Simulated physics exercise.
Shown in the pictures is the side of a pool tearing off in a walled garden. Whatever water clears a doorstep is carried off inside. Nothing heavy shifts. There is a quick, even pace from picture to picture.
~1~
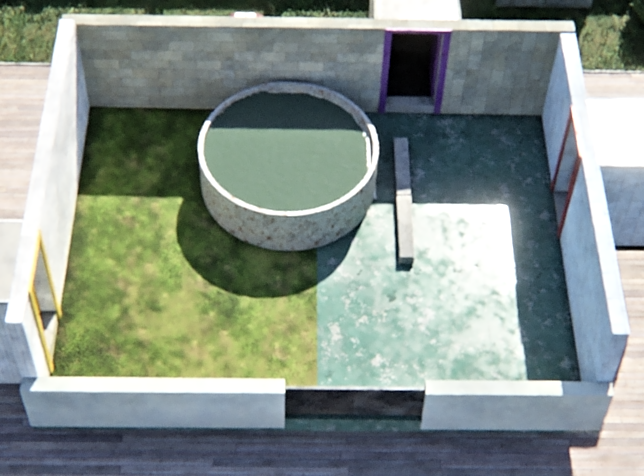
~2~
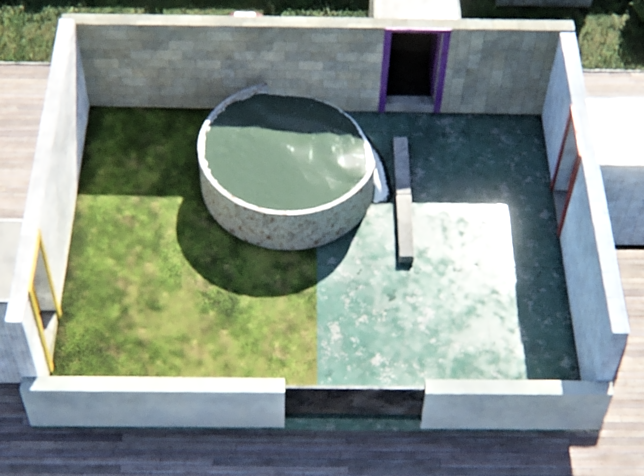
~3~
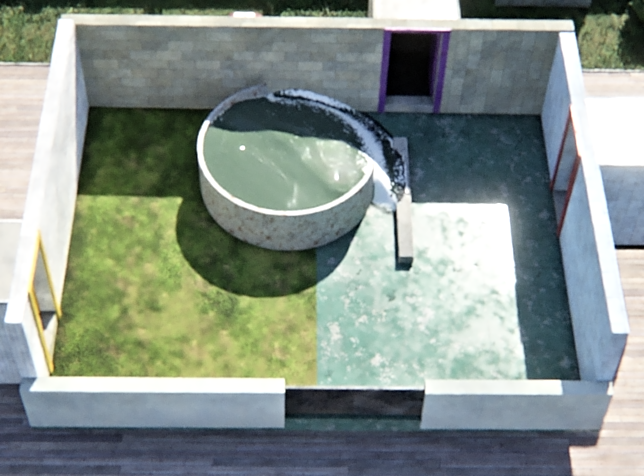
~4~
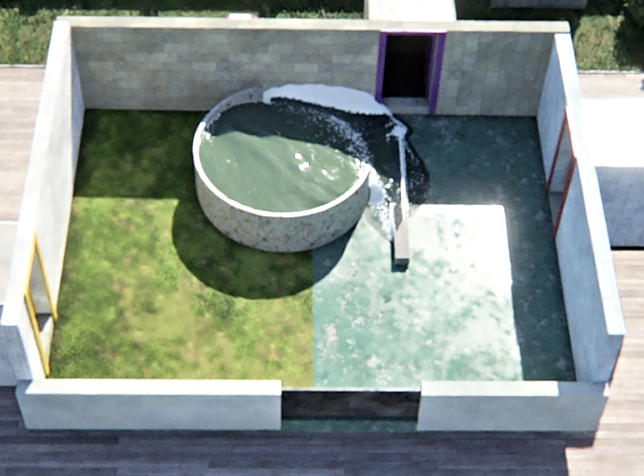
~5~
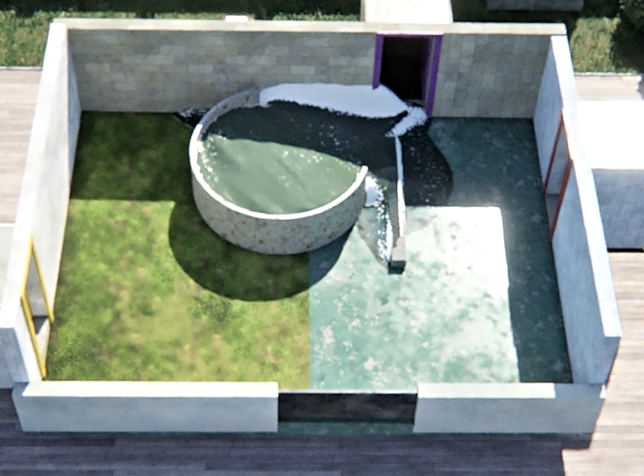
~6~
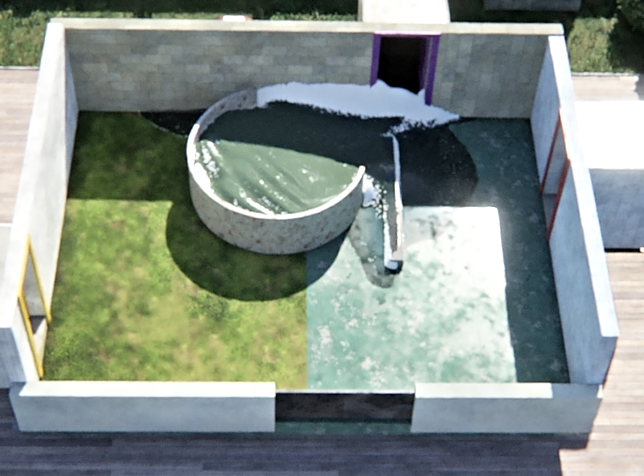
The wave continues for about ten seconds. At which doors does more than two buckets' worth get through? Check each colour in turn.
In the end the red door gets over two buckets, the yellow door gets two buckets or fewer, the purple door gets over two buckets.
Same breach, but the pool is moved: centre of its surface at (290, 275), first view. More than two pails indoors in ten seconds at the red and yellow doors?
Per door - red: Overshoots; yellow: Falls short.
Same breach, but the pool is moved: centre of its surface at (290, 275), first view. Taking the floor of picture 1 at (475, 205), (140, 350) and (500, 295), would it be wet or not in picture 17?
One after the other: Flooded, no water, wet.
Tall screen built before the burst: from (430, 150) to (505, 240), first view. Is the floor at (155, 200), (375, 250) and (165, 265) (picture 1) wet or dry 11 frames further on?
First spared, then soaked, then spared.
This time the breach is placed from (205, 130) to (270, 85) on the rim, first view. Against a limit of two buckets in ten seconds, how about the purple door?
Checking each one, purple sits short of it.
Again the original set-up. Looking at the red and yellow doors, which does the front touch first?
I pick the red one.
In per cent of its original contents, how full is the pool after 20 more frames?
32 per cent or thereabouts.
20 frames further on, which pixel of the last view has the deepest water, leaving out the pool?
Point to roughly (575, 411).
A moment on, water covers 35 % of the floor; the red door wet at the sill, nothing in, the yellow door not reached, the purple door far over two buckets in.
Next, water covers 45 % of the floor; the red door over two buckets in, the yellow door not reached, the purple door far over two buckets in.
Then, water covers 70 % of the floor; the red door far over two buckets in, the yellow door not reached, the purple door far over two buckets in.
Later, water covers 85 % of the floor; the red door far over two buckets in, the yellow door not reached, the purple door far over two buckets in.
In the end, water covers 95 % of the floor; the red door far over two buckets in, the yellow door wet at the sill, nothing in, the purple door far over two buckets in.
